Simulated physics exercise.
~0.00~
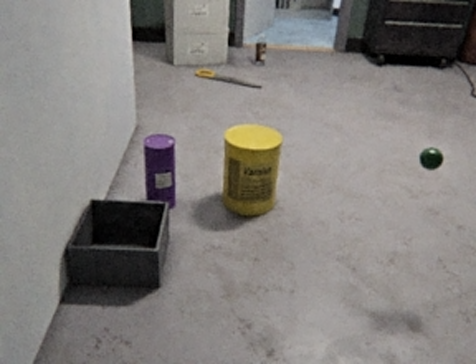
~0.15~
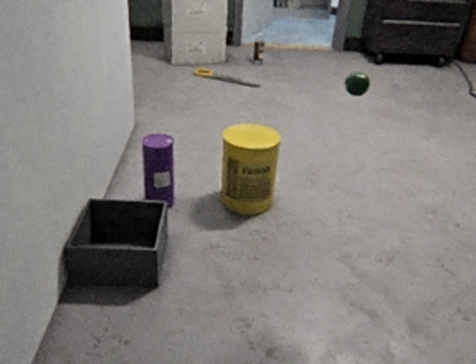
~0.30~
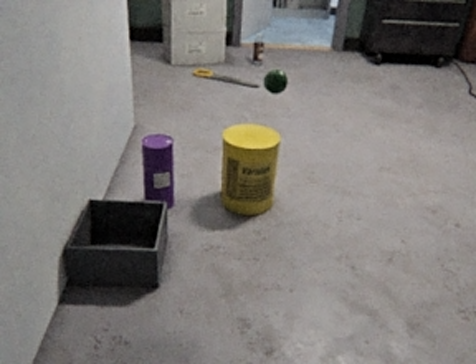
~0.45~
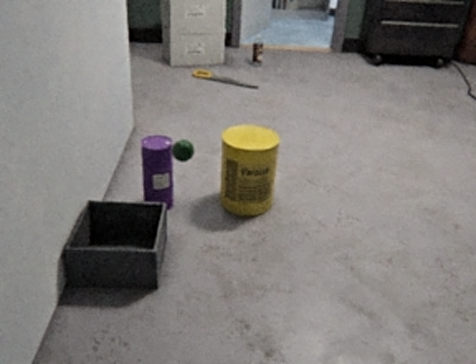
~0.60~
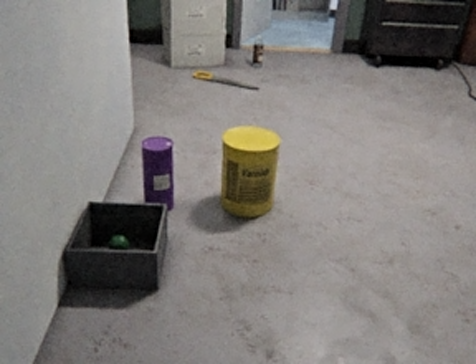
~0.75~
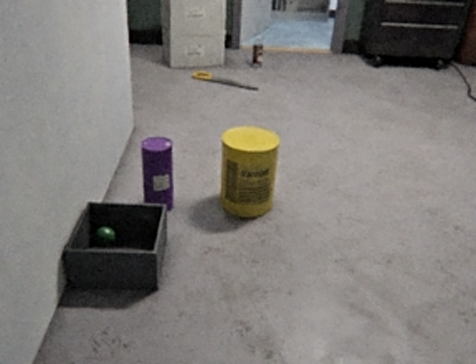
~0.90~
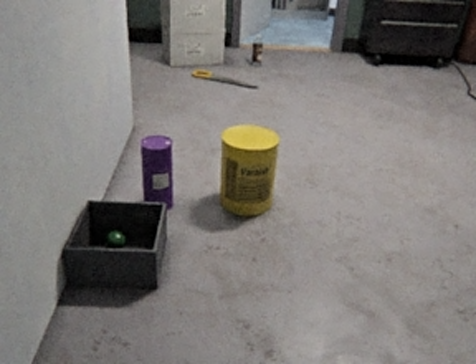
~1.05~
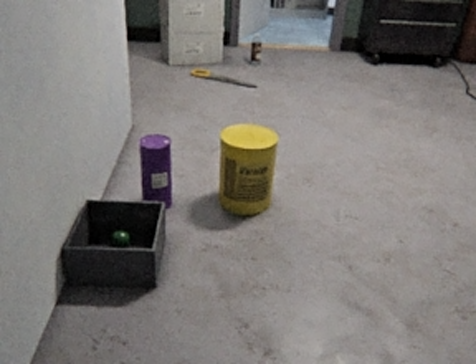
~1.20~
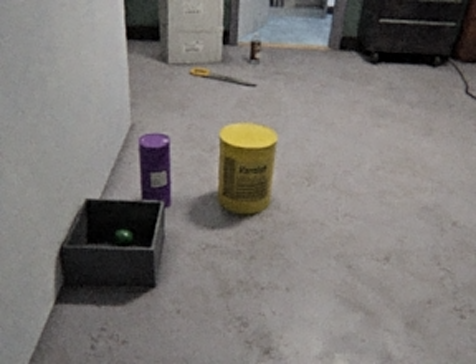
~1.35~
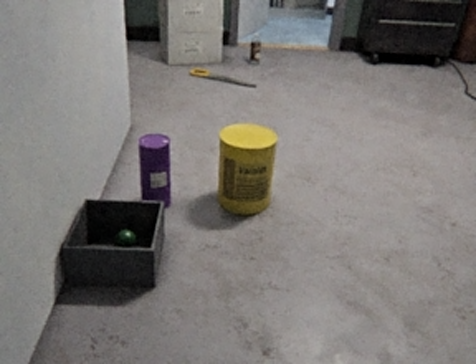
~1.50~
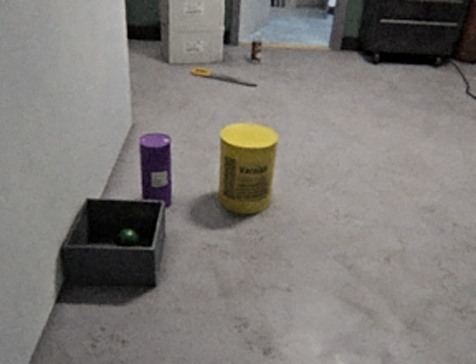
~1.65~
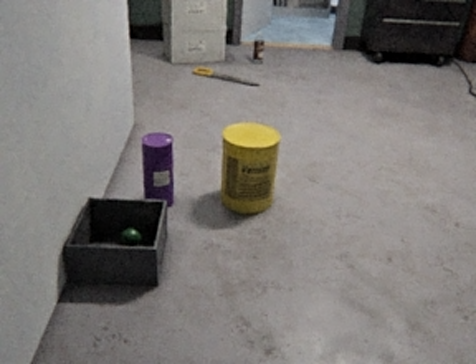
On a grey floor in a room with a pale wall along the left, seen from slightly above by a gently swaying camera, a dark open box sits at the lower left. A purple canister stands just behind it and a larger yellow pail stands to the right, with cabinets and a doorway at the back. A small green apple flies in from the right, rising as it moves left. It passes above the yellow pail, then drops past the purple canister into the box. Inside, it shifts left, rolls slightly back right and settles there, while the canister and pail stay in place.
